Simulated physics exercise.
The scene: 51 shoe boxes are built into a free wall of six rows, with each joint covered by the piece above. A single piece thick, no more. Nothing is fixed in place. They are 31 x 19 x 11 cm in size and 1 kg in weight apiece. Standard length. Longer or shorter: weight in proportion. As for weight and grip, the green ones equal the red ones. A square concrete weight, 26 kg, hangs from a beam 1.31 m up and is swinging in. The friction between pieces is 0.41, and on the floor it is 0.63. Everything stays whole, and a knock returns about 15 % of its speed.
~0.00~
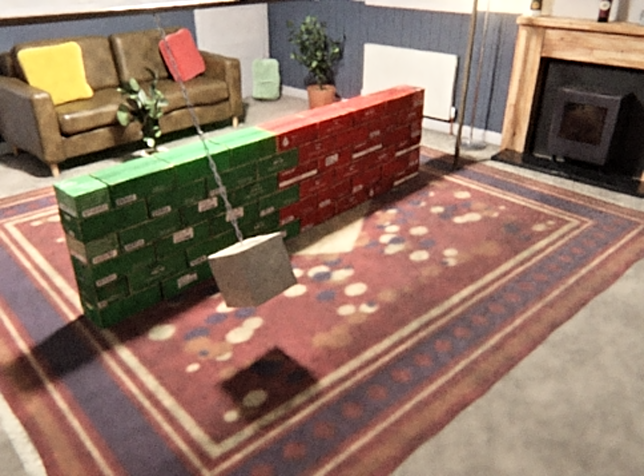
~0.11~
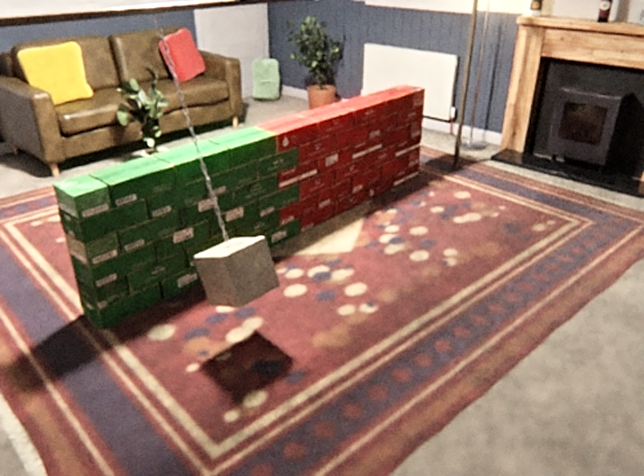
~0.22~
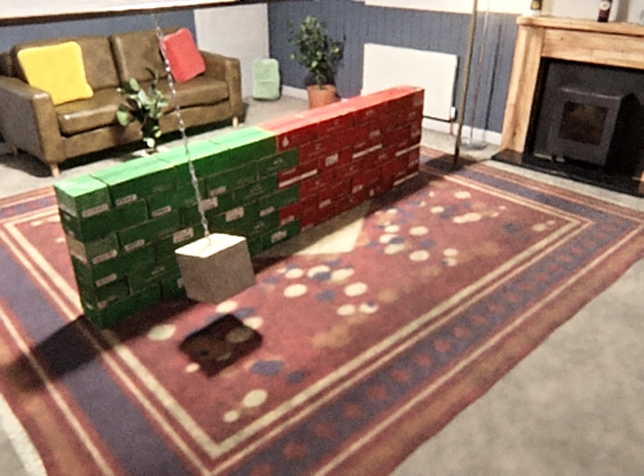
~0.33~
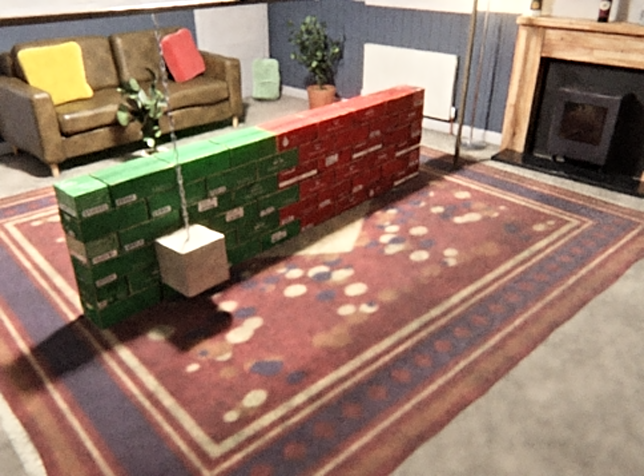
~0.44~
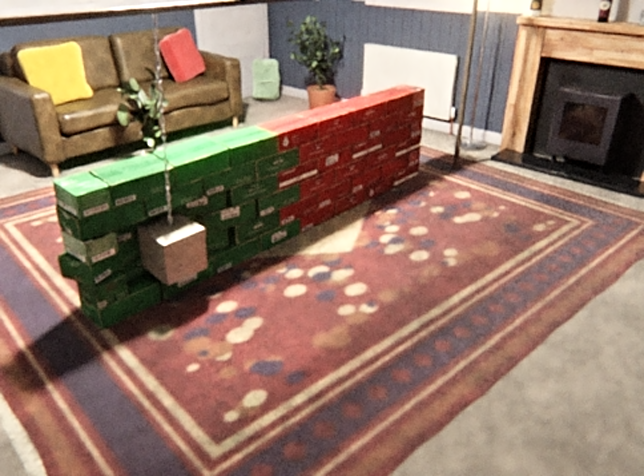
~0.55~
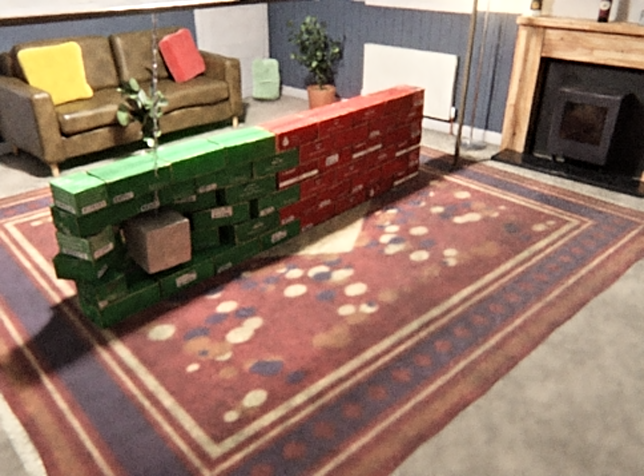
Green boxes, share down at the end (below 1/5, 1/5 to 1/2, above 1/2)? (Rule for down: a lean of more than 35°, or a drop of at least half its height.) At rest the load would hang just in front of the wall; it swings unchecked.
Above 1/2.
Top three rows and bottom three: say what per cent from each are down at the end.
50% and 20%.
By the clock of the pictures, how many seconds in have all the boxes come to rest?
Roughly 2.5 seconds.
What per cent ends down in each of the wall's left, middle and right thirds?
From the left: 80, then 30, then 0 percent.
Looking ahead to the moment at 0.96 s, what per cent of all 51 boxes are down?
15 %.
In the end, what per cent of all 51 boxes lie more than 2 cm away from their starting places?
That comes to 35 in a hundred.
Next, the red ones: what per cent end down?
The red group ends with 0% down.
After 0.96 s, line 17° past plumb; 7 of the 24 green boxes down (7 of 51 in all colours); top green box 21° from how it stood.
After 1.38 s, line 2° before plumb; 17 of the 24 green boxes down (18 of 51 in all colours); top green box 54° from how it stood, 29 cm lower.
In the end (2.9 s), line 18° past plumb; 17 of the 24 green boxes down (18 of 51 in all colours); top green box upside down; top red box unmoved. That is 71 per cent. From the last view, middles, top green box near (214, 185), top red box near (358, 111).
